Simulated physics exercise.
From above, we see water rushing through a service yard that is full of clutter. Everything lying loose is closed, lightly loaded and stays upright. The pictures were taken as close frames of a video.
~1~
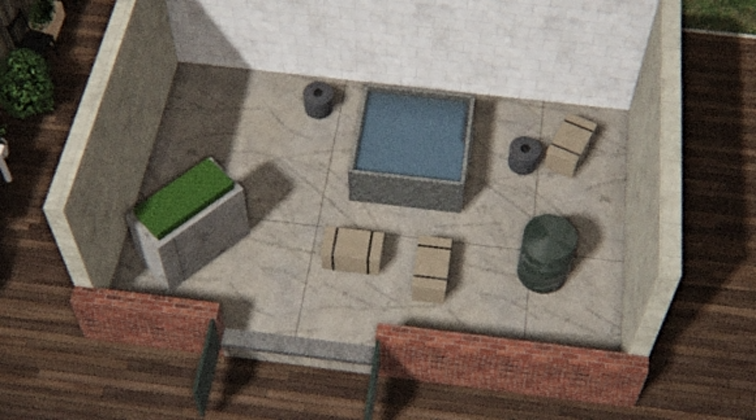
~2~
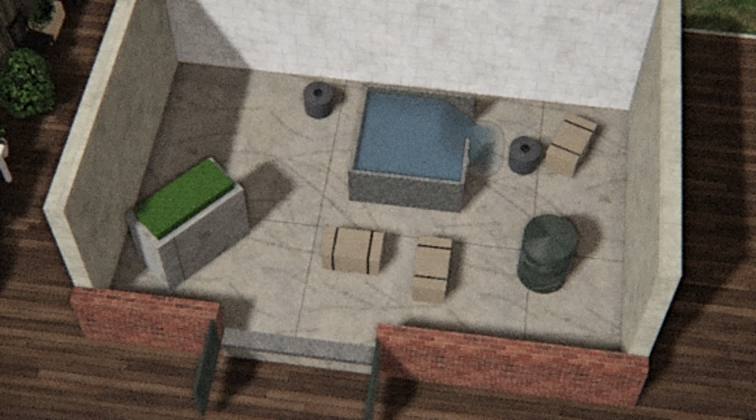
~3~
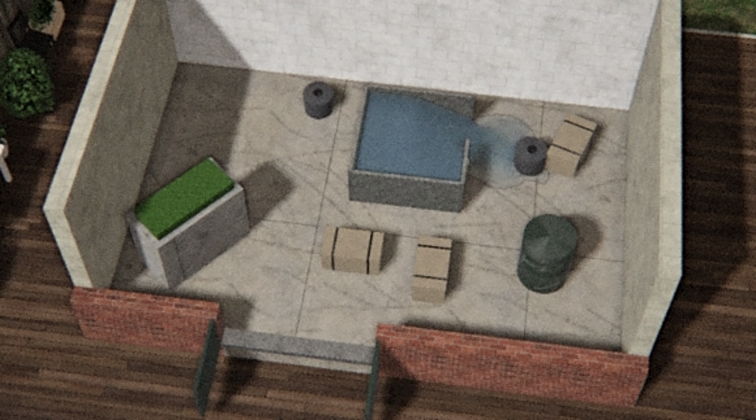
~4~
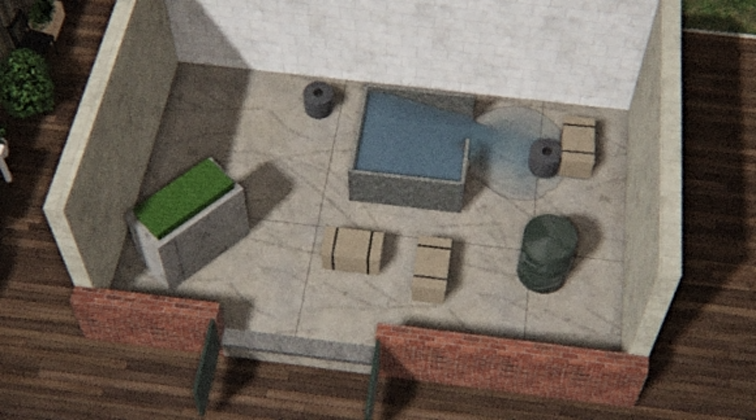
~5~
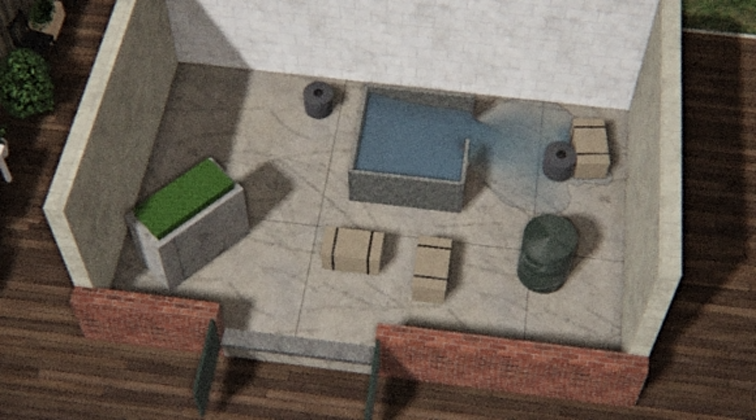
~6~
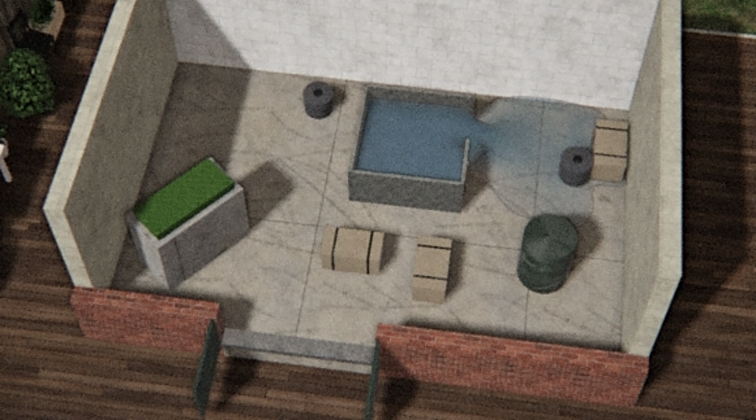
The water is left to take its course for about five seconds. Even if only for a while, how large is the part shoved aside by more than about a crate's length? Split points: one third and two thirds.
The portion knocked well out of place is a third to two thirds.
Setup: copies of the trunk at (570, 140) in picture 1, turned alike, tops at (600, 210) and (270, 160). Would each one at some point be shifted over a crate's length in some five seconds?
Travels that far, then falls short.
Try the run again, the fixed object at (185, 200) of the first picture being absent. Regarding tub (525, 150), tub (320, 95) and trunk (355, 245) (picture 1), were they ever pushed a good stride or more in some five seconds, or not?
Went the distance, fell short and fell short.
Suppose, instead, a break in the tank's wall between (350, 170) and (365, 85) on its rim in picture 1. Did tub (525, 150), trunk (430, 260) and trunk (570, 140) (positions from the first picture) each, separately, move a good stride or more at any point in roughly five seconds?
Fell short, fell short, fell short.
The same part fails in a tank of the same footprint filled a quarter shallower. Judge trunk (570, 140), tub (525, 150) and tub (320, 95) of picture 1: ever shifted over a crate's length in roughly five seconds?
First: Goes past it; second: Goes past it; third: Falls short.
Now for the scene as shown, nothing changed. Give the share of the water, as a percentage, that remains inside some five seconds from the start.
Roughly 100 percent.
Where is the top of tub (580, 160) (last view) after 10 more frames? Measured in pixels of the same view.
Estimated position: Roughly (602, 241).
A moment on, 2 of 5 are well off their spots; 2 afloat.
Next, 2 of 5 are well off their spots; 2 afloat.
Later, 2 of 5 are well off their spots; 2 afloat.
In the end, 3 of 5 are well off their spots, and 3 have been at some point; 2 afloat.
